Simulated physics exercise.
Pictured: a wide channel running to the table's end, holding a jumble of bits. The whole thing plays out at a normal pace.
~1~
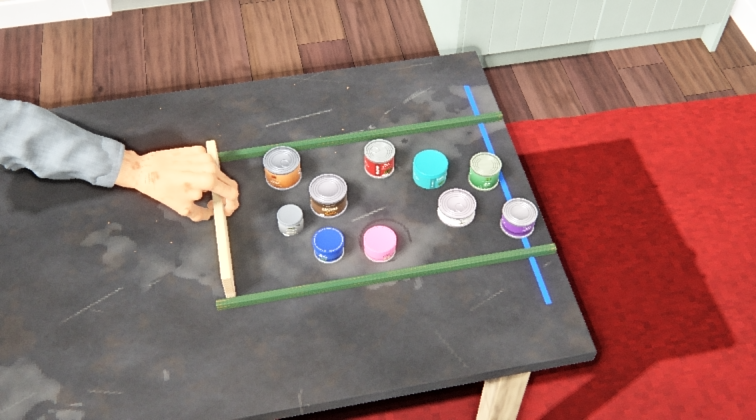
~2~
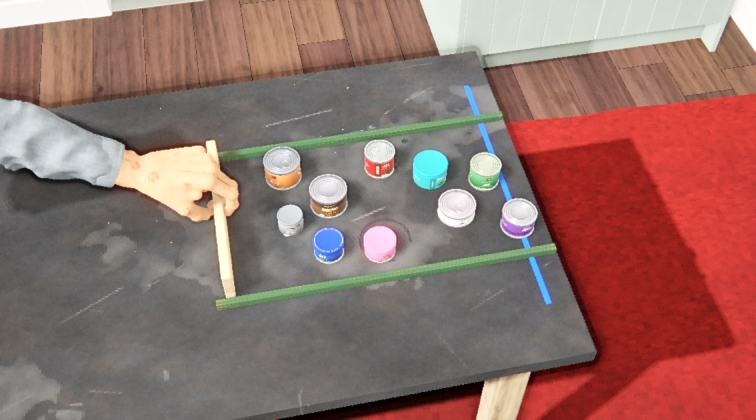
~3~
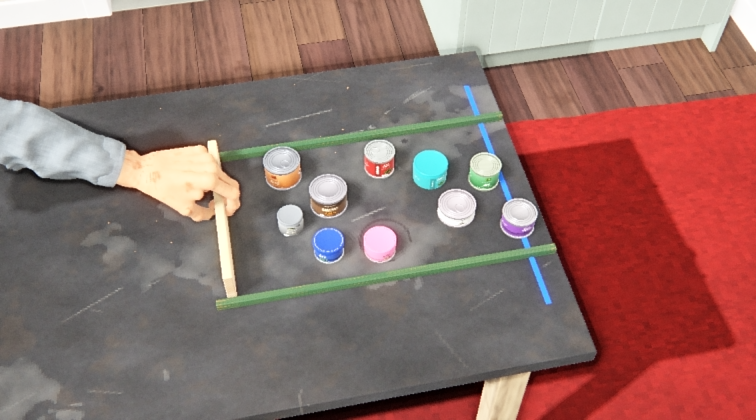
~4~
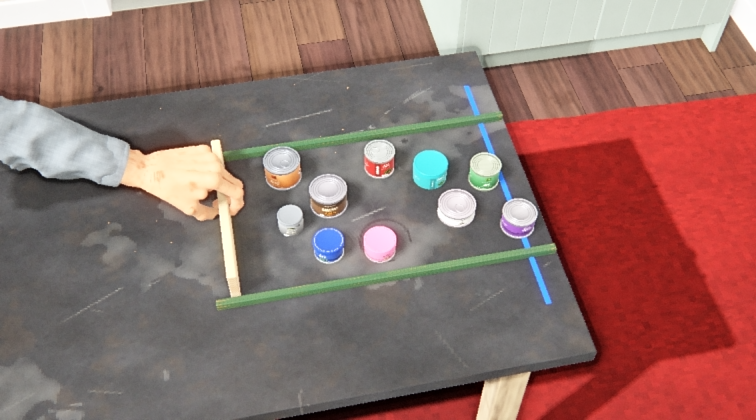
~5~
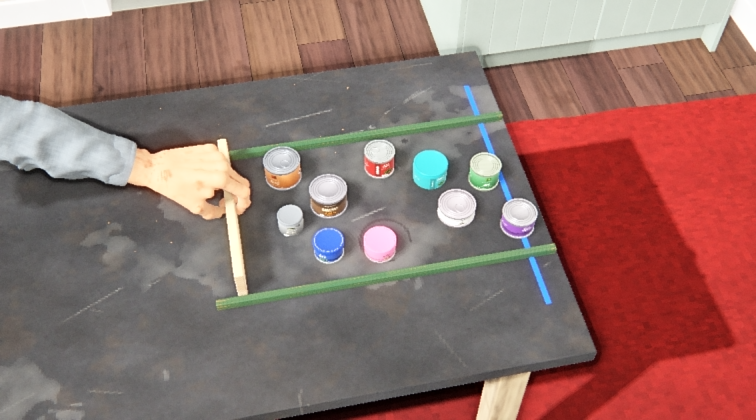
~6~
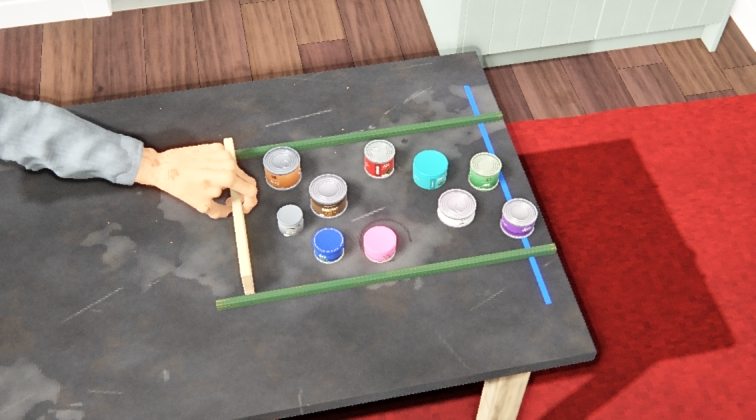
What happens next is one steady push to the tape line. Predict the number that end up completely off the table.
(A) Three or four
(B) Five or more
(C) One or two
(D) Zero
Five or more.
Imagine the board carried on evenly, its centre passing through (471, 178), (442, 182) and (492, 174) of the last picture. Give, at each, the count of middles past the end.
Per position: 1 / 0 / 5.
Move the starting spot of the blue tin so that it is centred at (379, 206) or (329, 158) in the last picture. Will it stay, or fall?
In turn it goes down, then goes down.
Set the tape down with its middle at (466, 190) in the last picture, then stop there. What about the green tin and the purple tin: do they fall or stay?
Green tin down; purple tin still up.
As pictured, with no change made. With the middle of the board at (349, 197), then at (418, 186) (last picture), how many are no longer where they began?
Tally at point one: 6; at point two: 9.
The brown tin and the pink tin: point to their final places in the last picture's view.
The brown tin comes to rest at (516, 159), and the pink tin comes to rest at (540, 231).
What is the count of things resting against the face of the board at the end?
The figure is 5.
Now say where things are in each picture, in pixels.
Purple tin (519, 219); green tin (485, 172); white tin (457, 208); board (220, 217); tape (503, 184), in the first frame.
Green tin (485, 172); pink tin (380, 245), in the second frame.
White tin (457, 208); board (222, 216), in the third frame.
Purple tin (519, 219); grey tub (291, 221), in the fourth frame.
Green tin (485, 172); orange tin (283, 169), in the fifth frame.
Purple tin (519, 219); green tin (485, 172); white tin (457, 208); board (238, 214); tape (503, 184), in the sixth frame.
Soon after, none off yet; purple tin at rest near (519, 219); green tin at rest near (485, 172); white tin at rest near (457, 208).
By the end, the number that fall off is five or more; fallen, red pot, turquoise tub, white tin, green tin and purple tin.
